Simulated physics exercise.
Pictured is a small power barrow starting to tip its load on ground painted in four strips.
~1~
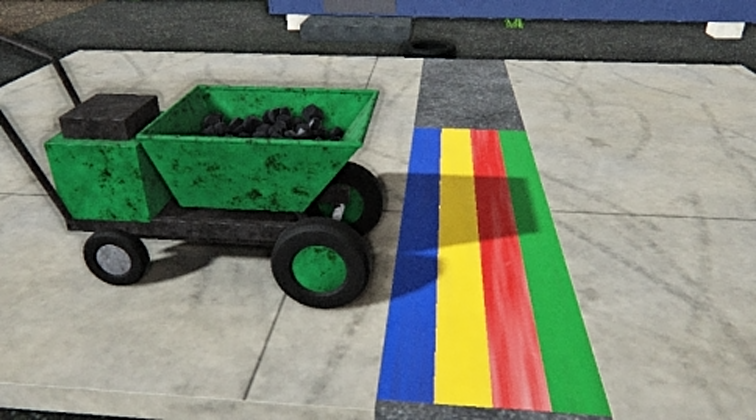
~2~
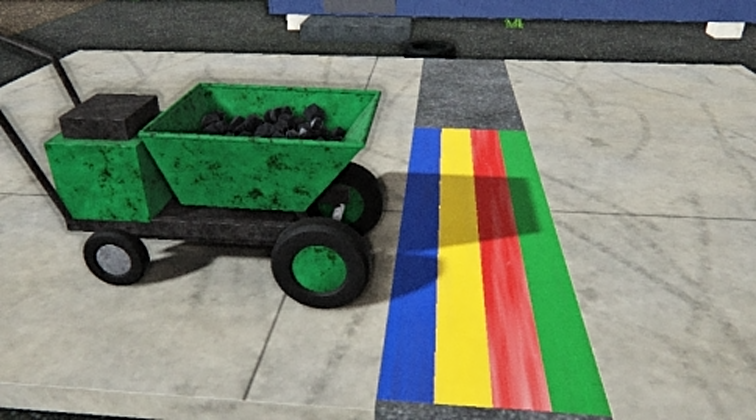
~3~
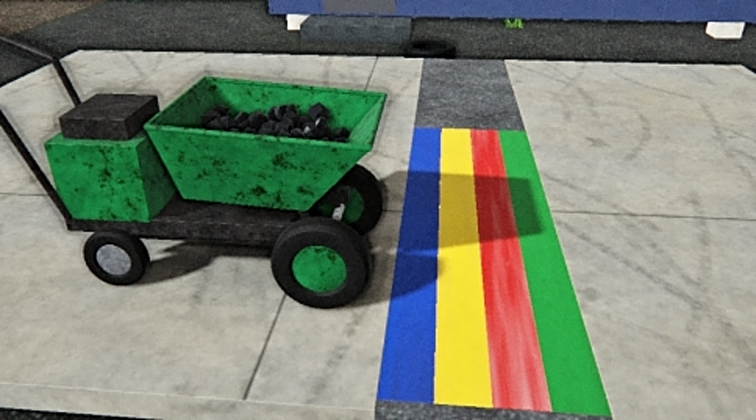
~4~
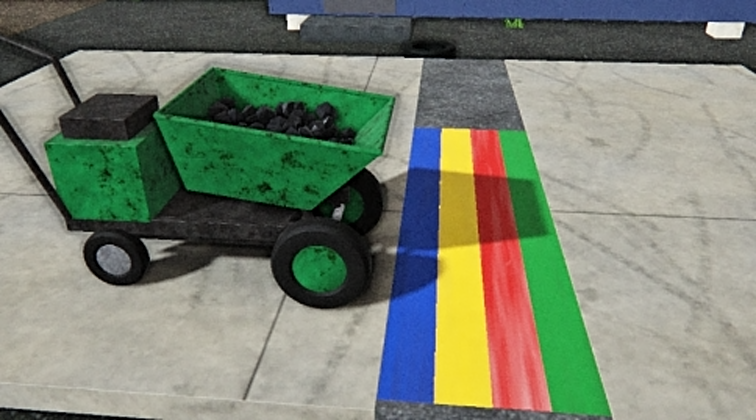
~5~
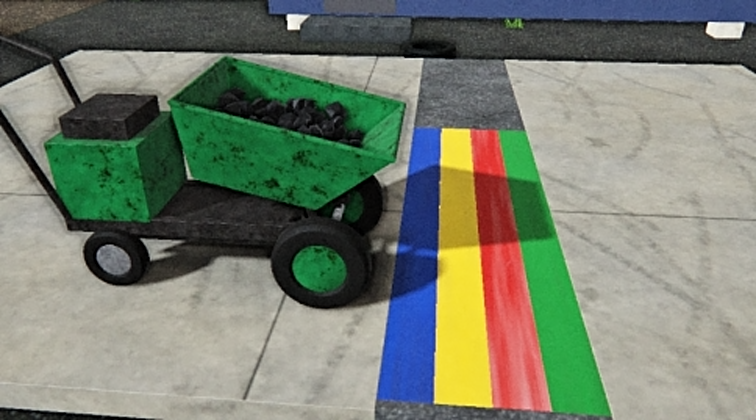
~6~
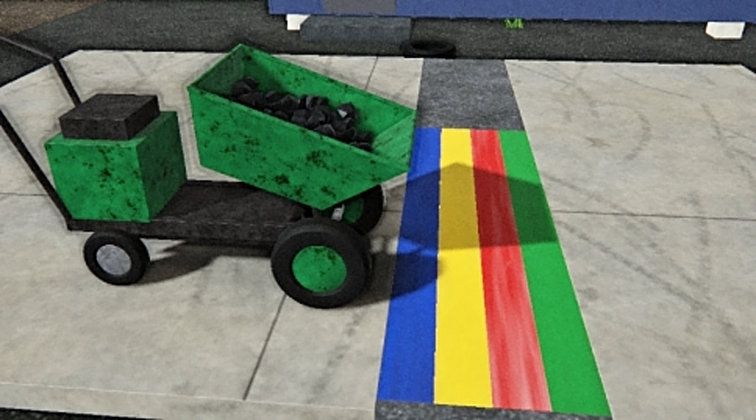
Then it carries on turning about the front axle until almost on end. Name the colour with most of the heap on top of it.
Red.
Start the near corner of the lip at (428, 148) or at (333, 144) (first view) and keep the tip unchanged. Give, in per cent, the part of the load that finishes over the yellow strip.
The first stop gives 0 per cent; the second gives 40 per cent.
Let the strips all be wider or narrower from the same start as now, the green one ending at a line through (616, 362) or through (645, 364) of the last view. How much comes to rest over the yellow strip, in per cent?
In turn, 30 and 30 in a hundred.
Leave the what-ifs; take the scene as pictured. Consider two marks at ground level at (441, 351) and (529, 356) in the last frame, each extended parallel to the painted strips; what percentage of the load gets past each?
Close to 80 and 40 per cent respectively.
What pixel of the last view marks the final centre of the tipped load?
Centre at rest, last view: Approx. (507, 274).
Shortly afterwards, skip tipped steeply; the whole lot in the skip.
Next, skip tipped right over; the bulk in the skip; a little over the yellow strip; a little over the red strip.
Some moments later, skip tipped right over; near a quarter in the skip; a little over the yellow strip; near a third over the red strip; near a quarter over the green strip; a little off the paint.
In the end, skip tipped right over; near a quarter in the skip; only a few over the blue strip; near a quarter over the yellow strip; near a third over the red strip; near a quarter over the green strip; a little off the paint.
